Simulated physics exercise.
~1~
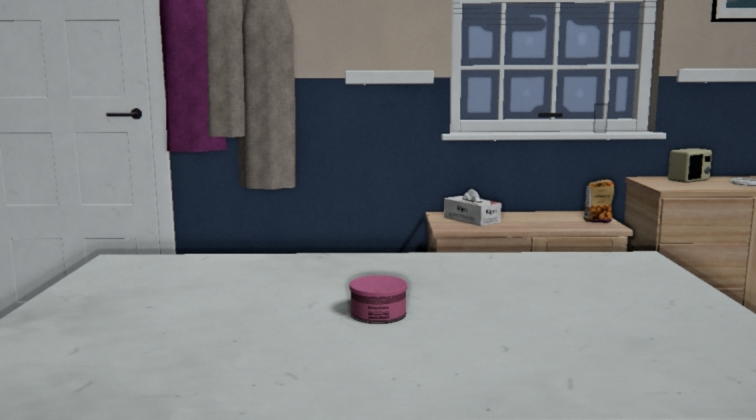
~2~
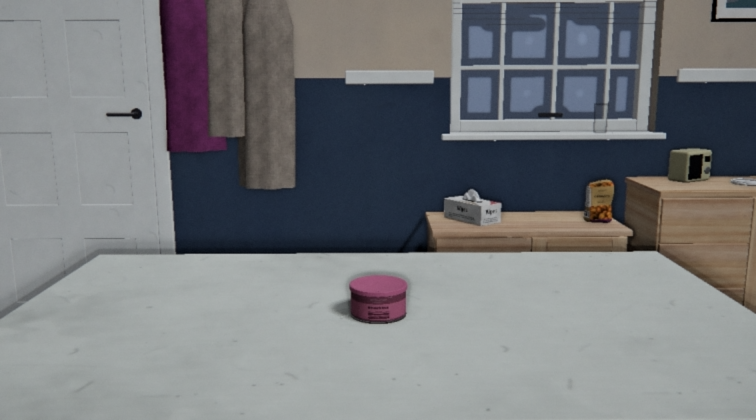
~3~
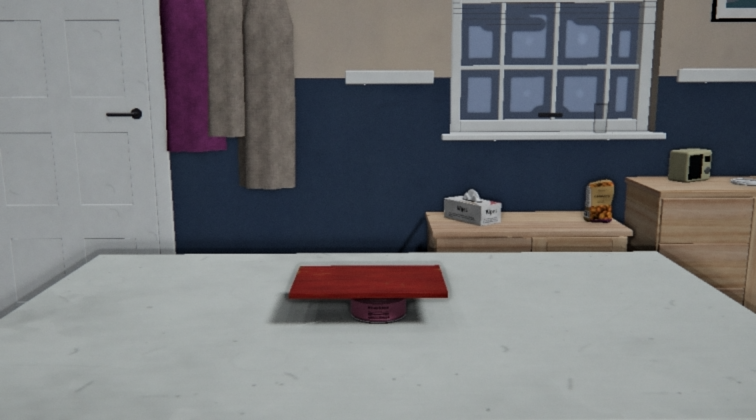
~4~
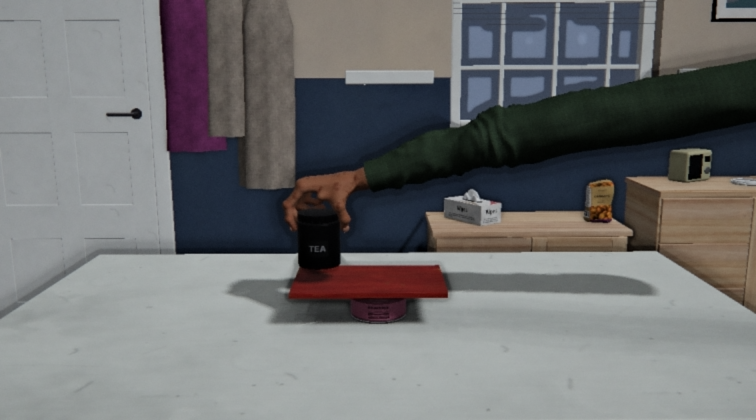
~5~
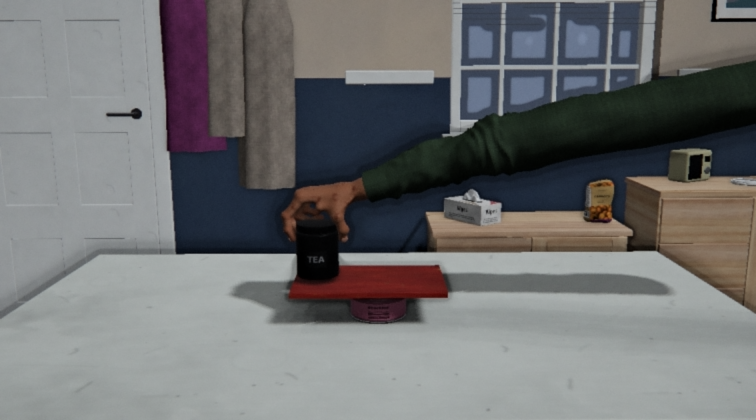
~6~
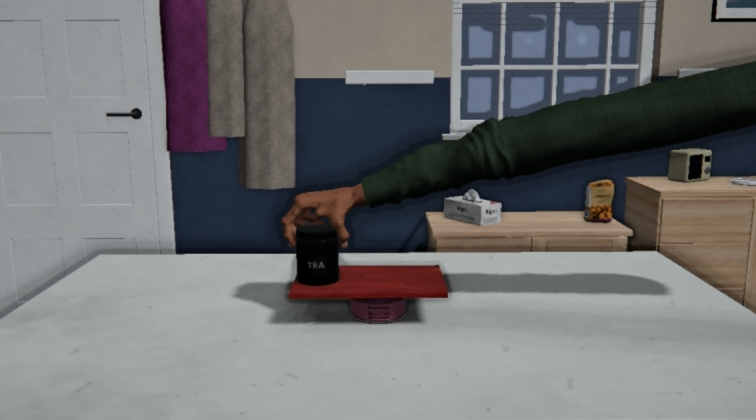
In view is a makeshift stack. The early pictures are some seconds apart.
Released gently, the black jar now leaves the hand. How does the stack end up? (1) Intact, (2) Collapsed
The answer is 2.
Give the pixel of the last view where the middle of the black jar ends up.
Around (249, 312).
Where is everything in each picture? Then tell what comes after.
In the first picture, the last thing is not in view yet.
In the second picture, the last thing is not in view yet.
In the third picture, the last thing is not in view yet; red board (369, 281).
The fourth picture shows on its way; black jar (319, 238); red board (369, 281).
The fifth picture shows on its way; black jar (317, 249); red board (369, 281).
The sixth picture shows set down, still held; black jar (318, 254); red board (369, 281).
Then, 0.30 s on from there, black jar now fallen; red board turned 30° from how it was put.
Then, 0.50 s on from there, red board turned 33° from how it was put.
Then, 0.80 s on from there, red board turned 17° from how it was put.
Then, 1.50 s on from there, things are still on the move.
In the end, fallen, black jar; the other 2 unmoved. At the end, from the last picture's camera, black jar near (249, 311). The stack loses its balance.
